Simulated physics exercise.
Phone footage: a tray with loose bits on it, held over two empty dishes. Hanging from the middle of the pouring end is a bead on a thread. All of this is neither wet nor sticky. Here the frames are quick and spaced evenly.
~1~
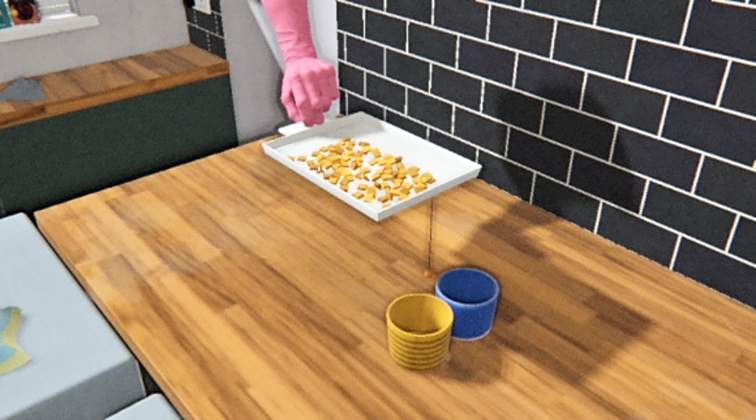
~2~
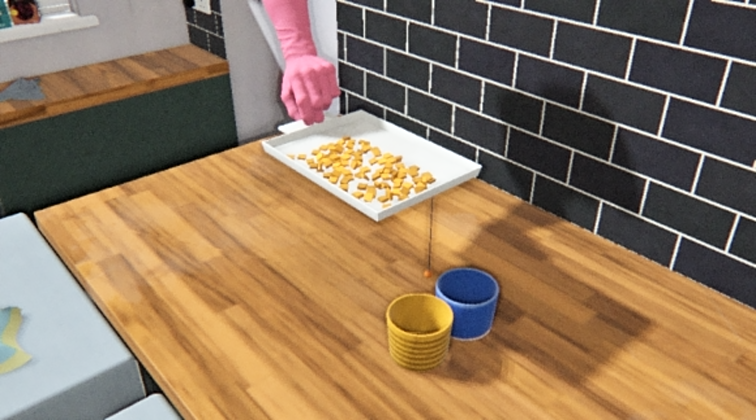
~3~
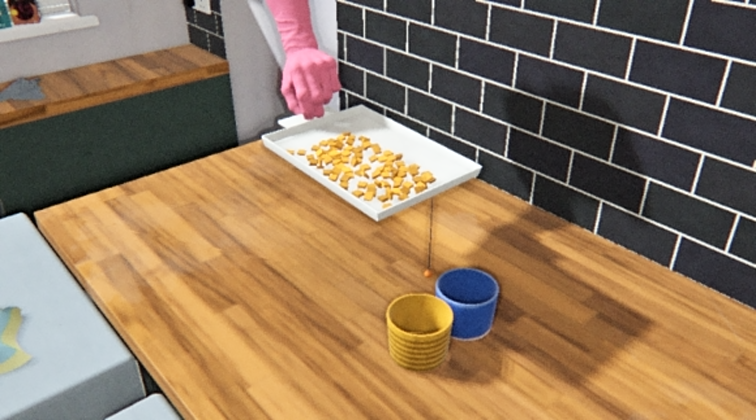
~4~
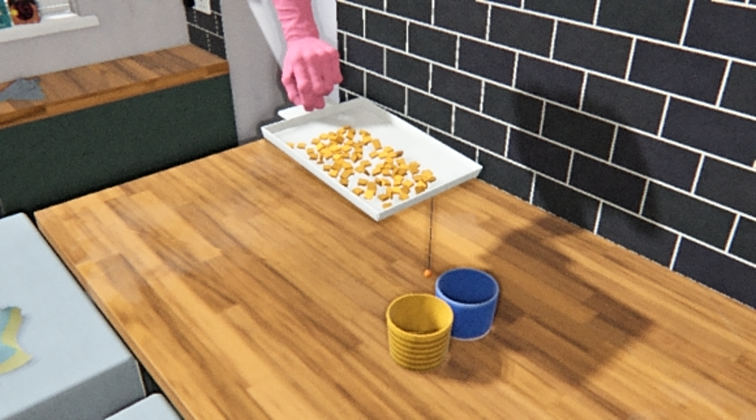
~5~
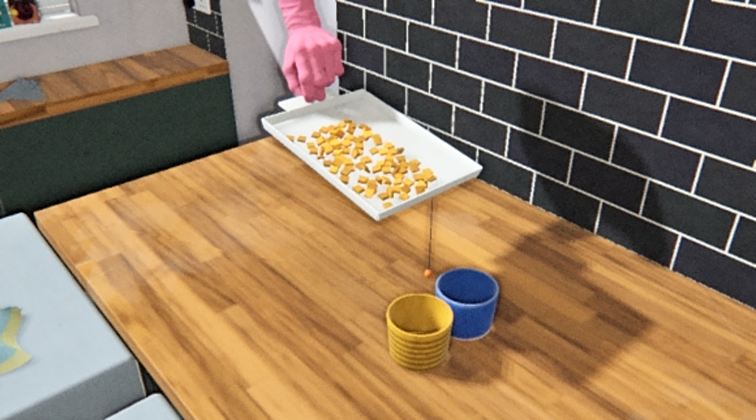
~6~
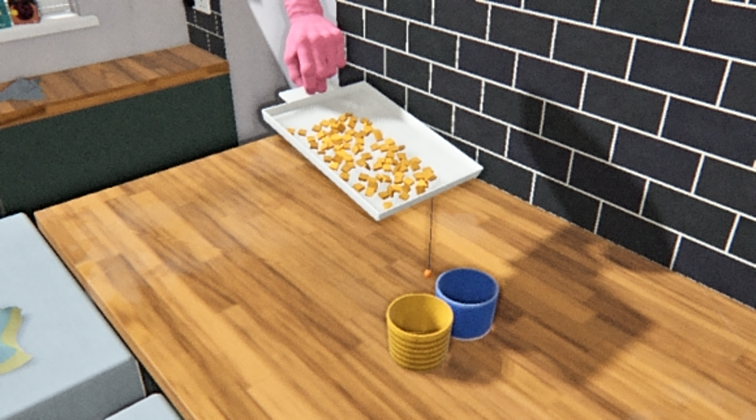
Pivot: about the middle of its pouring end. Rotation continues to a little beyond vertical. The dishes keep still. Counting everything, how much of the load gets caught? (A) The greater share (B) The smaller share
A.
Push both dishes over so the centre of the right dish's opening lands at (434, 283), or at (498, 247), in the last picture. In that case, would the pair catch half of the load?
Result, first setup: A minority share; second setup: A minority share.
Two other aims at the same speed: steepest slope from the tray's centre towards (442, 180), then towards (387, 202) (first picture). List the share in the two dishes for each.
About 40 % and about 40 %.
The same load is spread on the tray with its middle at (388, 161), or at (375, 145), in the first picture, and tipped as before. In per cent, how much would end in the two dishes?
From the first start you get 70 in a hundred, from the second 80 in a hundred.
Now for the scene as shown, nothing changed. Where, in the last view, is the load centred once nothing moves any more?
Somewhere around (441, 343) in the final view.
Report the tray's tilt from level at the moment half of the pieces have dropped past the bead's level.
Tilt: Around 105 degrees.
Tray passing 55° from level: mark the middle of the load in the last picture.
Check around (411, 165) in the last picture.
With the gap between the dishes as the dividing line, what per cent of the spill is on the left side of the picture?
It amounts to some 30 percent.
Soon, tray tipped steeply; all on the tray.
A while on, tray tipped right over; most on the tray; a stray few in the left dish; a small part in the right dish; a stray few outside both; a stray few in the air.
Towards the end, tray tipped past a quarter turn; about a third in the left dish; about a third in the right dish; about a third outside both.
Finally, tray tipped past a quarter turn; about a third in the left dish; about a third in the right dish; about a third outside both.
